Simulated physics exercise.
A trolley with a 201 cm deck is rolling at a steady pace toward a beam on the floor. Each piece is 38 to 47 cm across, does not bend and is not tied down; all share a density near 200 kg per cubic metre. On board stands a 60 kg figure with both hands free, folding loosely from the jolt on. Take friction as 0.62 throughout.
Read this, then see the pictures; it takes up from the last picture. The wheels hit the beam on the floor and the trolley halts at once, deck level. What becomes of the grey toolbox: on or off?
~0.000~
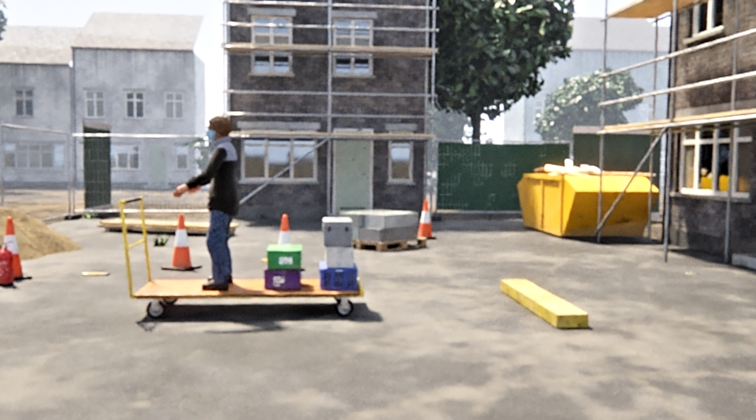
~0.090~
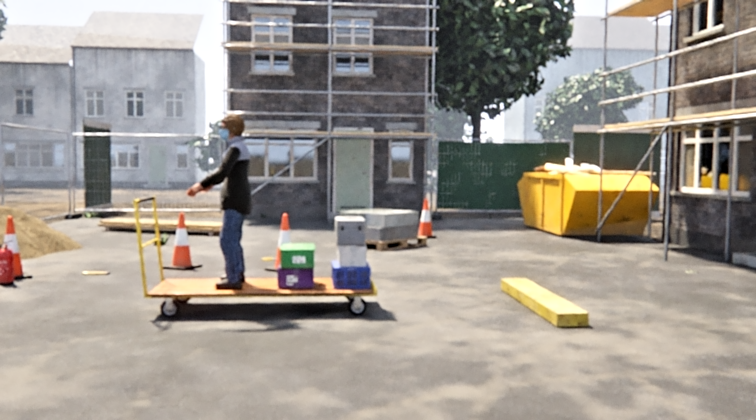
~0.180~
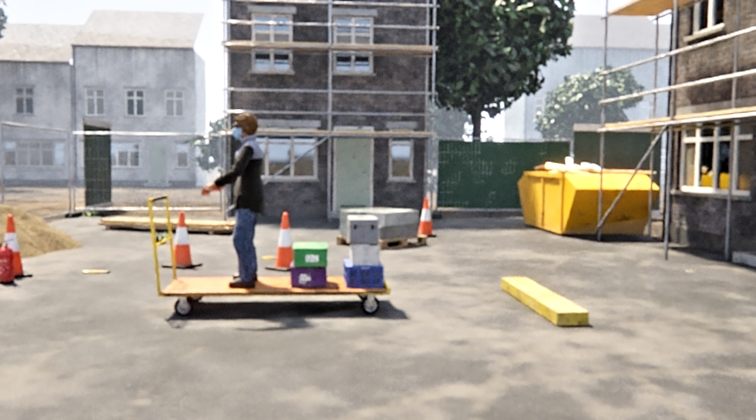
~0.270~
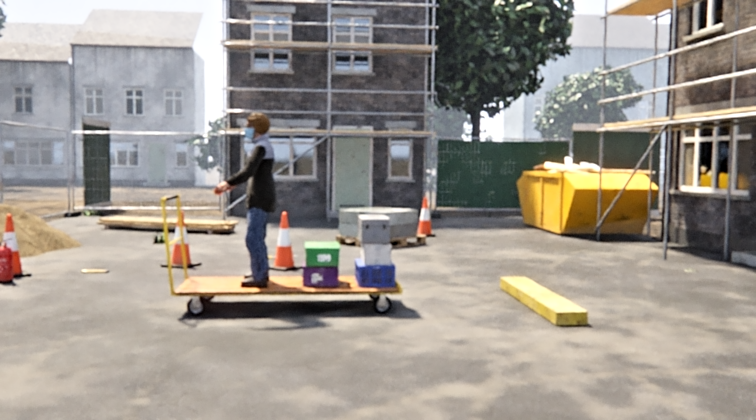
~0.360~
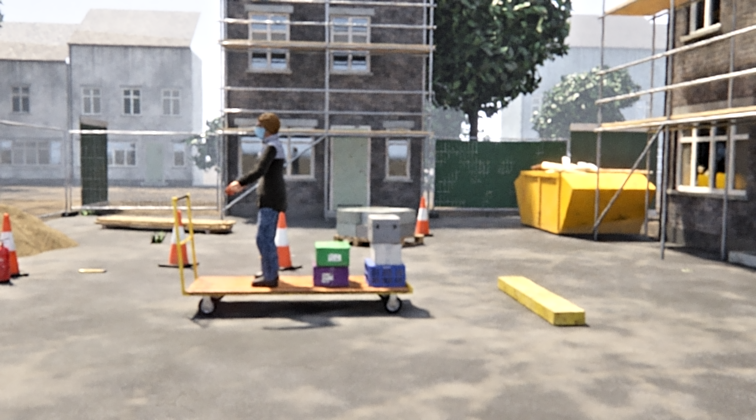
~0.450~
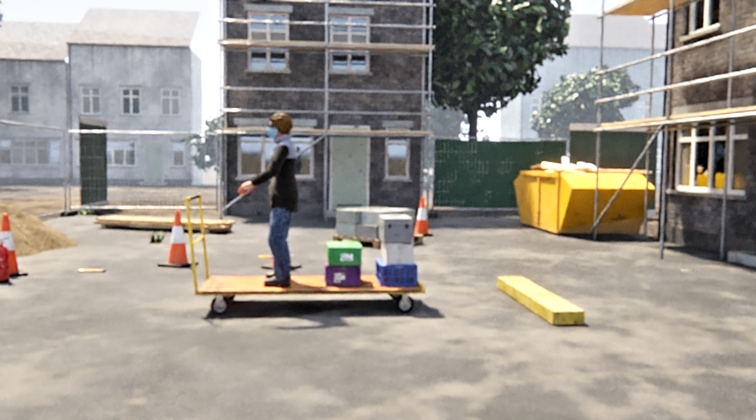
The grey toolbox goes over the front rim.
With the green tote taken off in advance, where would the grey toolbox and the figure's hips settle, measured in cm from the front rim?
In that case grey would overshoot the front rim by 40 cm while the hips stay 50 cm short of it.
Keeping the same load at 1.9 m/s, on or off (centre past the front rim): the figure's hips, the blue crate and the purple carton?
I'd expect the hips to stay in place, blue to stay in place and purple to stay in place.
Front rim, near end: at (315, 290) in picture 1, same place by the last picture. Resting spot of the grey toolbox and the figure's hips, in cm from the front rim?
So the grey one ends up 100 cm ahead of the front rim, while the hips settle 40 cm behind it.
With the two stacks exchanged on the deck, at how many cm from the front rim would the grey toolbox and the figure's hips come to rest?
Grey 30 behind, hips 90 behind.
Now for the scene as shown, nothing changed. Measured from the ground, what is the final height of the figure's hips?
They end up some 35 cm off the ground.
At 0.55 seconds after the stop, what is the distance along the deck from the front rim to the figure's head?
At that moment it sits around 100 cm behind the rim.
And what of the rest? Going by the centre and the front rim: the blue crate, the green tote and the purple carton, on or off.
Blue: Still aboard; green: Still aboard; purple: Still aboard.
The wheels strike at 1.30 s.
After 1.55 s the grey toolbox is 2 cm behind the rim, tilted 20°, near (530, 228) in the last picture's view.
After 1.85 s the grey toolbox is 16 cm past the rim, tilted 50°, near (547, 233) in the last picture's view.
After 2.30 s the grey toolbox is 44 cm past the rim, tilted 100°, near (573, 289) in the last picture's view.
At rest, 2.8 s, past the rim, grey toolbox and white parcel; behind it, purple carton, green tote, blue crate and the figure's hips.
